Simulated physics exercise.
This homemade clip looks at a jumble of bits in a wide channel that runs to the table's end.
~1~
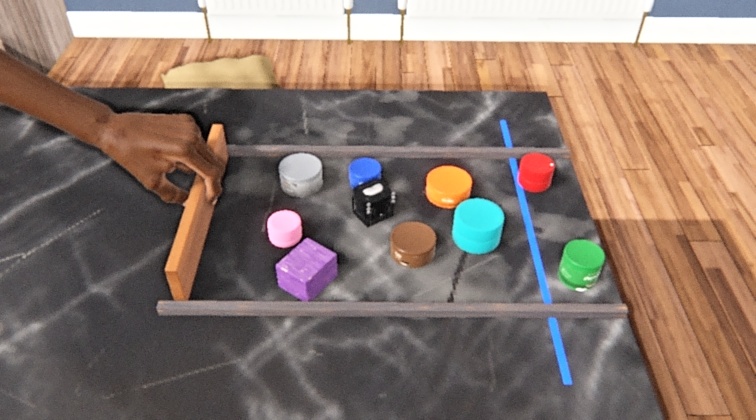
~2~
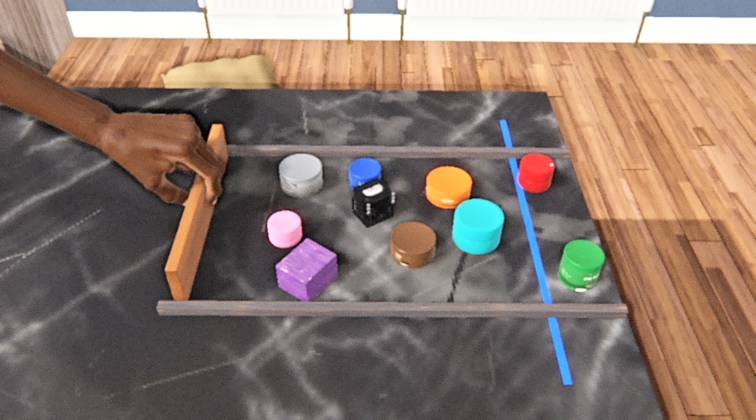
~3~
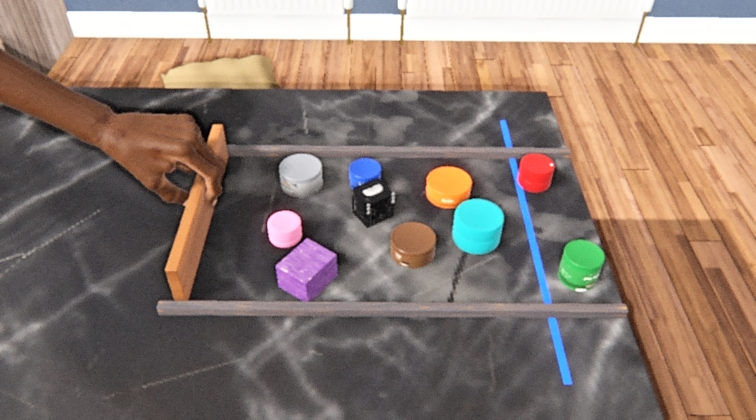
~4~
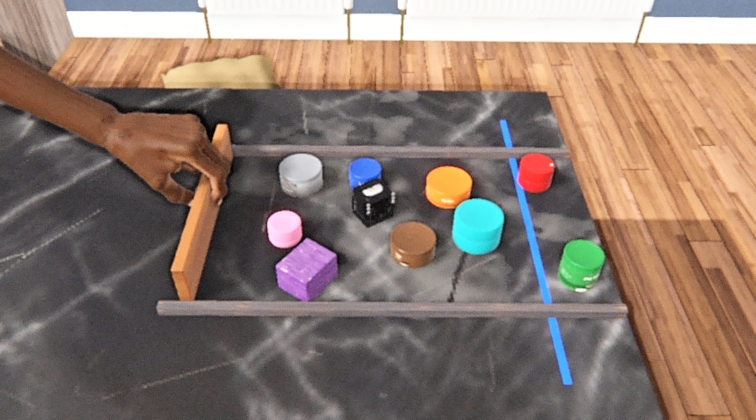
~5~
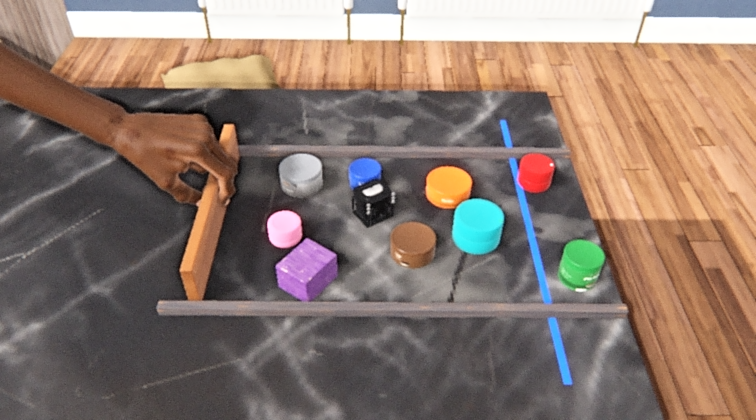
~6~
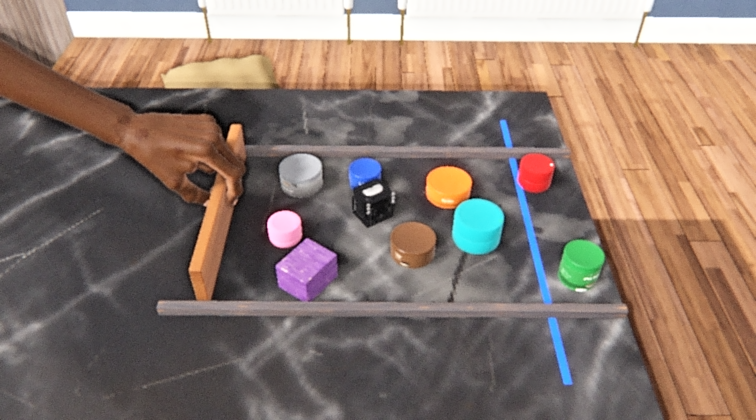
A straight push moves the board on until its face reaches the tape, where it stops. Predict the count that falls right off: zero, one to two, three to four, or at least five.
The count is one to two.
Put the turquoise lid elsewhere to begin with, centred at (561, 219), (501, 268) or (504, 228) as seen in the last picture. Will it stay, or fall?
Try one it goes off the edge; try two it is not knocked off; try three it goes off the edge.
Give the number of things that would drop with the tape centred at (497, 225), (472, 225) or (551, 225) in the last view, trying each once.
Result per try: 0; 0; 6.
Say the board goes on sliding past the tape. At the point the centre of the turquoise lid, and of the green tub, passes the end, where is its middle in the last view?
Turquoise lid: (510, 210); green tub: (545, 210).
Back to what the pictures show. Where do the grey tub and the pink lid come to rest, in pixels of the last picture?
Okay, so first (540, 175), and next (550, 236).
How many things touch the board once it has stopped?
The figure is 4.
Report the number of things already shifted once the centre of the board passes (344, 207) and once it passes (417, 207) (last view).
At the first place 4, at the second 8.
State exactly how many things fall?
Taken together, the number is 2.
Early on, none off yet; green tub at rest near (581, 266); red lid at rest near (536, 173); turquoise lid at rest near (478, 226).
Finally, the number that fall off is one or two; lost, turquoise lid and red lid.
